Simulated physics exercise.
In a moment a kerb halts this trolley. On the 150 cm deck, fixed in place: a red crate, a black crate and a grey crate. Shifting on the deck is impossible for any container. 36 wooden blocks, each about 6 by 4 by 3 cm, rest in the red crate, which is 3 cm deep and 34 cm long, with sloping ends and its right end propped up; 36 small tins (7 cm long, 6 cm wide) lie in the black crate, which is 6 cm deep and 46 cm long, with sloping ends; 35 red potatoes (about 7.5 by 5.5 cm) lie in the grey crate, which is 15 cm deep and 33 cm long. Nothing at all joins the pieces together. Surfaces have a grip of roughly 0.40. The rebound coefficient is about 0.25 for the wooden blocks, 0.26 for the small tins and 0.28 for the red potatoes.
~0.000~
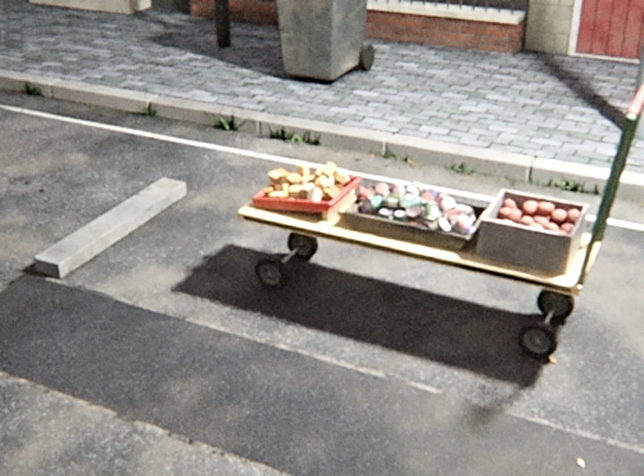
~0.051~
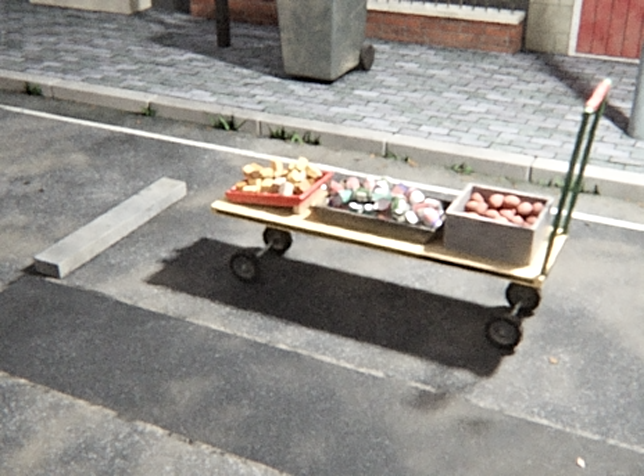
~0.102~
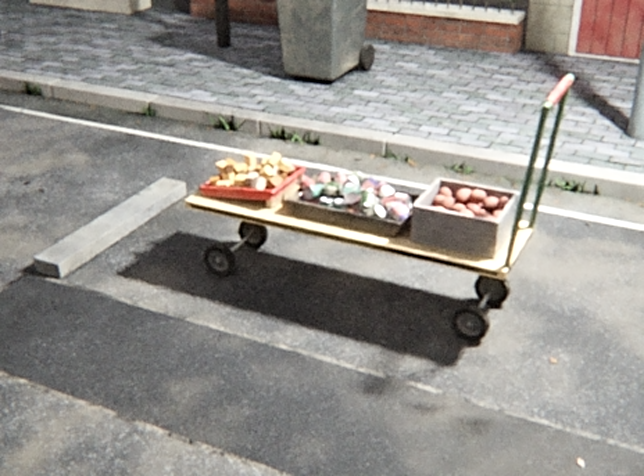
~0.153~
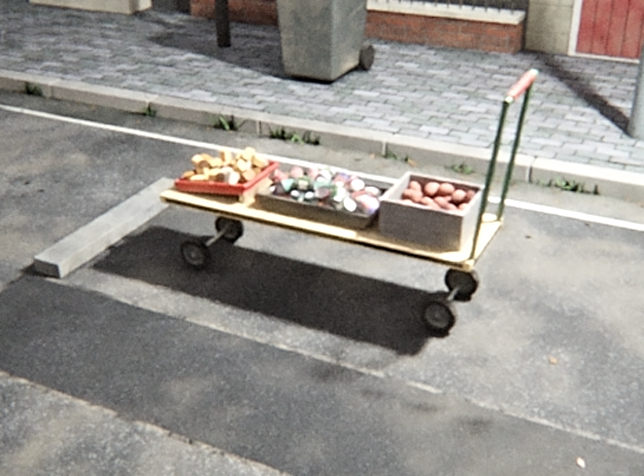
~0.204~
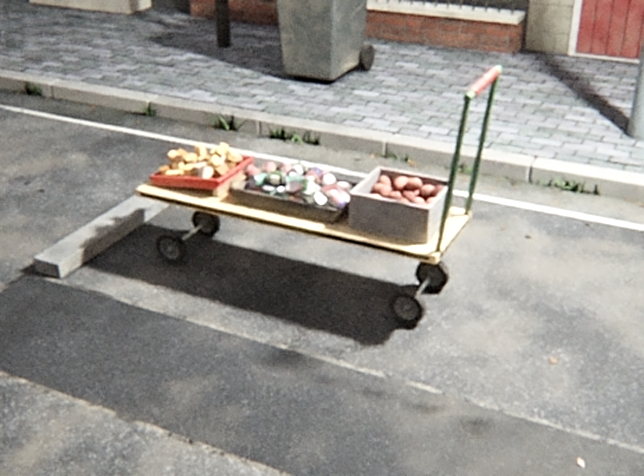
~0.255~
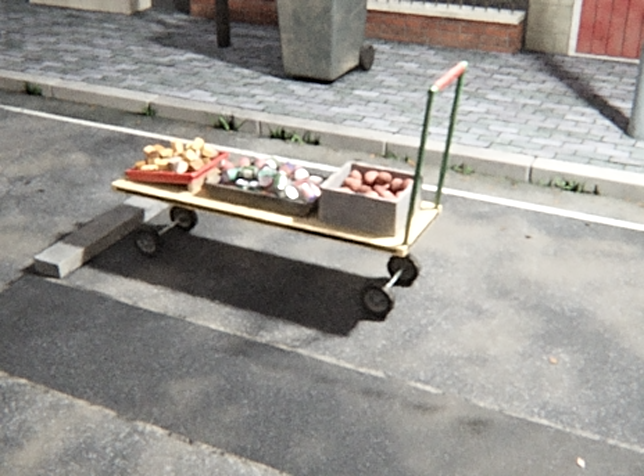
On a sunlit street beside a cobbled pavement, a flat trolley carrying a red crate of wooden blocks, a black crate of small tins and a grey crate of red potatoes rolls steadily left towards a low kerb.
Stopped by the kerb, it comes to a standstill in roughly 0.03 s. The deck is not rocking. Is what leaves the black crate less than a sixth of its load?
No: A sixth is surpassed.
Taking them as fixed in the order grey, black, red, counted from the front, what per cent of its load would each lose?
With that order the red crate sheds 60 per cent of its load, the black crate 40 per cent, and the grey crate 10 per cent.
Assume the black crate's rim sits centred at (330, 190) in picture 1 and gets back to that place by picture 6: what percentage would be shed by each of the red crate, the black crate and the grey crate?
That would give red crate 10 %, black crate 10 % and grey crate 0 %.
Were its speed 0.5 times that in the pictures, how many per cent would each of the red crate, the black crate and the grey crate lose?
In that case the red crate sheds 30 per cent, the black crate 10 per cent and the grey crate 0 per cent.
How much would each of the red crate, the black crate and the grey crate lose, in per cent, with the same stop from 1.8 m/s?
In that case the red crate sheds 40 per cent of its load, the black crate 20 per cent, and the grey crate 0 per cent.
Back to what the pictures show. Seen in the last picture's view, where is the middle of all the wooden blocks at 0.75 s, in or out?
Near (111, 157) in pixels.
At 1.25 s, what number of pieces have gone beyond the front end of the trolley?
Approx. 20 pieces ahead of the front edge.
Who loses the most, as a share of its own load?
That would be the red crate.
After 0.30 s, the wheels strike.
After 0.40 s, 8 of 36 out of the red crate, 1 of 36 out of the black crate and 0 of 35 out of the grey crate.
After 0.52 s, 13 of 36 out of the red crate, 13 of 36 out of the black crate and 1 of 35 out of the grey crate.
After 0.75 s, 21 of 36 out of the red crate, 14 of 36 out of the black crate and 3 of 35 out of the grey crate.
Final count (at 1.25 s), 21 of 36 out of the red crate, 15 of 36 out of the black crate and 3 of 35 out of the grey crate. Asked share, 15 of 36, 42 per cent.
